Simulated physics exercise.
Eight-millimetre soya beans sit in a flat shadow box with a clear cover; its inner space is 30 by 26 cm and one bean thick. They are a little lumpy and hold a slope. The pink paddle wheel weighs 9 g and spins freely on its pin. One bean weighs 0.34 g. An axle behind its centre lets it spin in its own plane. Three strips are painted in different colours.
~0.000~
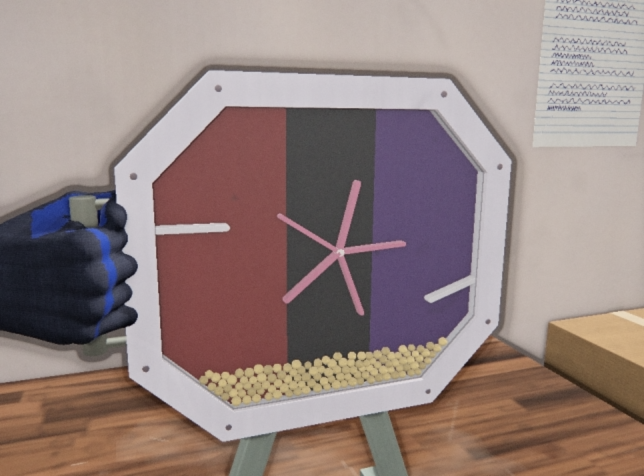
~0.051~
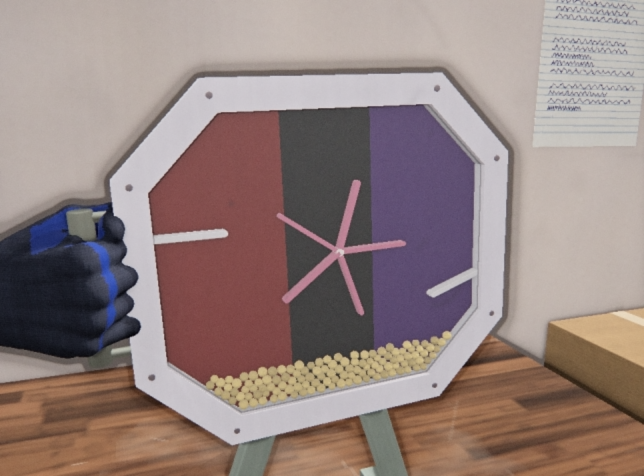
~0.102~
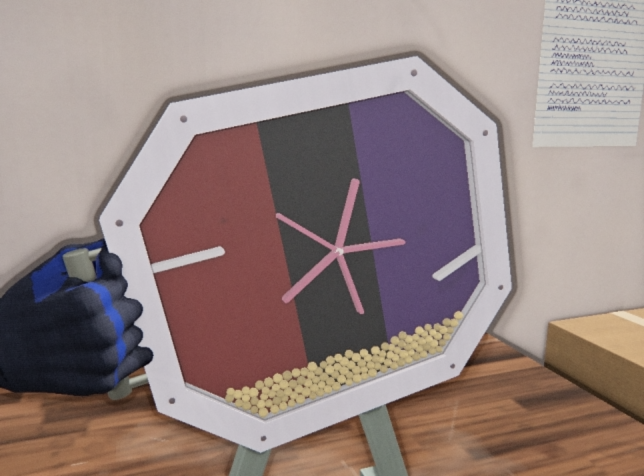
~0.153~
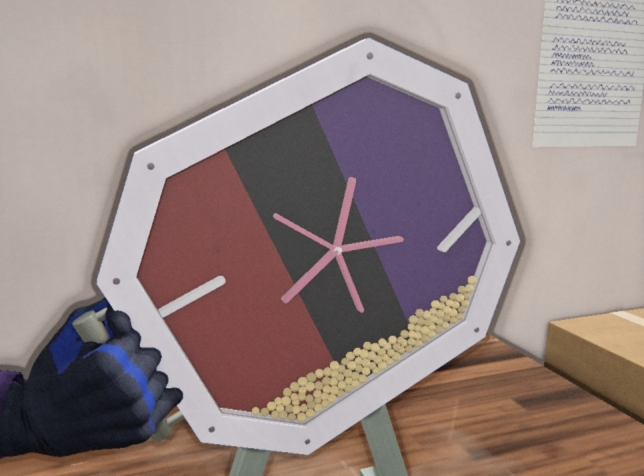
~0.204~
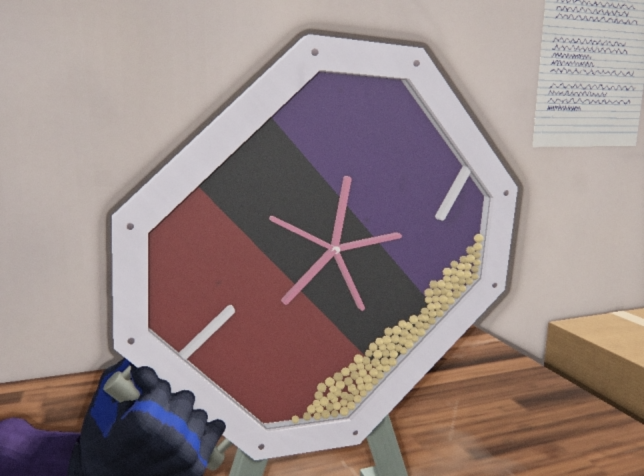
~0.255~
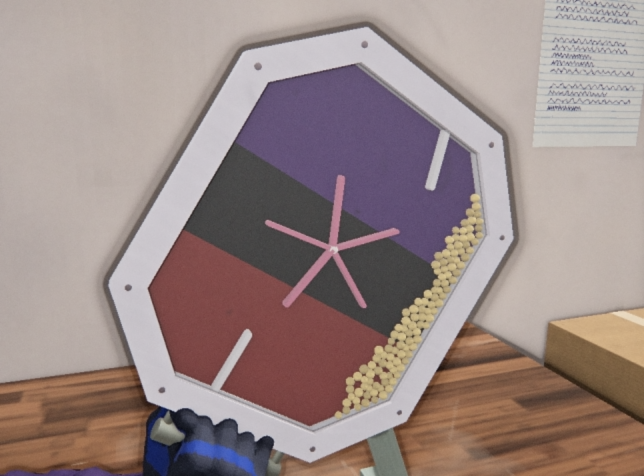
An eight-sided box with red, black and purple stripes was turned anticlockwise by a gloved hand at its left edge, and the pale beans inside stayed heaped along its lower right side, sloping more steeply.
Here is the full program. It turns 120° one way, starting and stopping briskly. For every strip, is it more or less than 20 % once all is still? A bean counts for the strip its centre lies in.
Red strip more, purple strip less, black strip less than 20 %.
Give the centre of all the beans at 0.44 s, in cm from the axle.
Some 10 cm right and 5 cm below.
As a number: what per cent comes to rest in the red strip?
Some 100 per cent.
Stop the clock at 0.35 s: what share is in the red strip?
Some 50 per cent.
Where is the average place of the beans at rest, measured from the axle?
Some 8 cm right and 9 cm below.
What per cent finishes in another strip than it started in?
Roughly 70 per cent.
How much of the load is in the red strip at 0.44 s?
Some 80 per cent.
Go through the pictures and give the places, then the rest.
In the first frame, level; about 120 beans; beans centred (330, 373); top one (209, 374); pink paddle wheel (339, 252); red (229, 264), purple (420, 248), black (331, 256).
In the second frame, turned 3° anticlockwise; beans centred (335, 372); top one (447, 336).
In the third frame, turned 12° anticlockwise; beans centred (350, 368); top one (459, 316); wall ends (221, 251), (437, 277).
In the fourth frame, turned 26° anticlockwise; beans centred (373, 357); top one (472, 280); pink paddle wheel (336, 250).
In the fifth frame, turned 42° anticlockwise; beans centred (397, 339); top one (479, 238).
In the sixth frame, turned 58° anticlockwise; beans centred (416, 317); top one (475, 198); pink paddle wheel (332, 249); red (279, 343), purple (382, 168), black (331, 256).
By 0.35 s, it stands 88° anticlockwise; the beans' middle is 10 cm right of and 4 cm below the centre; red 50 %, purple 15 %, black 35 %.
By 0.44 s, it stands 112° anticlockwise; the beans' middle is 10 cm right of and 5 cm below the centre; red 80 %, black 20 %.
By 0.52 s, it stands 120° anticlockwise; the beans' middle is 9 cm right of and 8 cm below the centre; red 95 %, black 5 %.
Settled by 3.9 s, it stands 120° anticlockwise; red 100 %, purple 0 %, black 0 %.
